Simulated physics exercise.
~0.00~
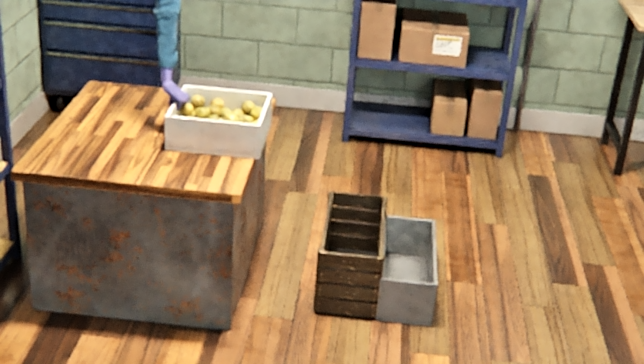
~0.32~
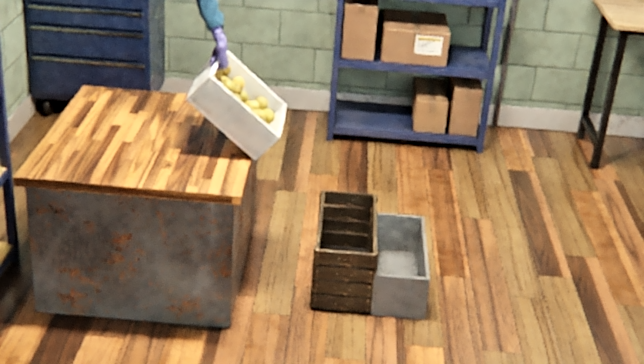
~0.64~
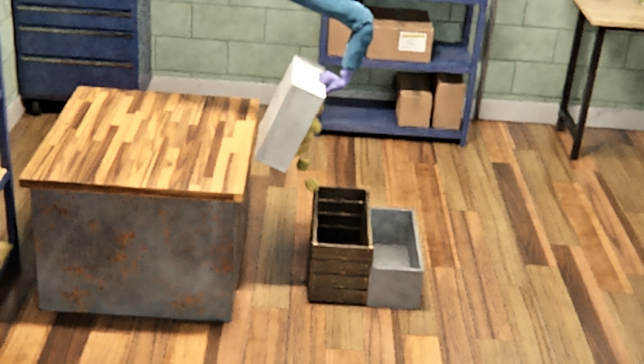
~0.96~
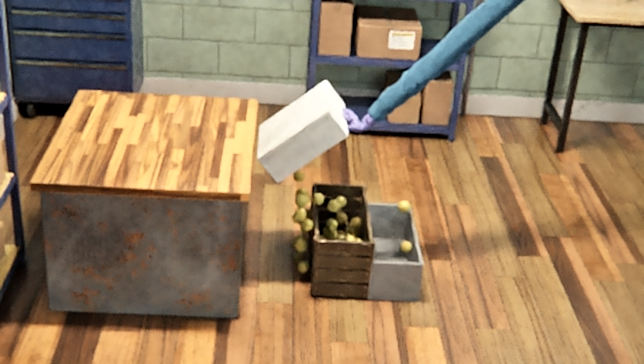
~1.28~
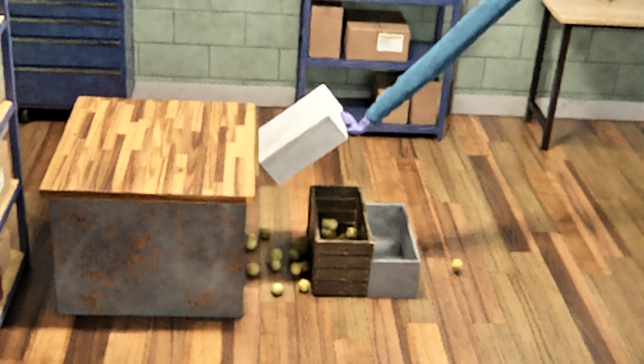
The clip shows a purple-gripped blue robotic arm tipping a white box of yellow apples off a wooden-topped bench, pouring them down toward a black tote and a grey bin; several land in the tote, while others scatter on the floor beside the bench and one rests beyond the bin.
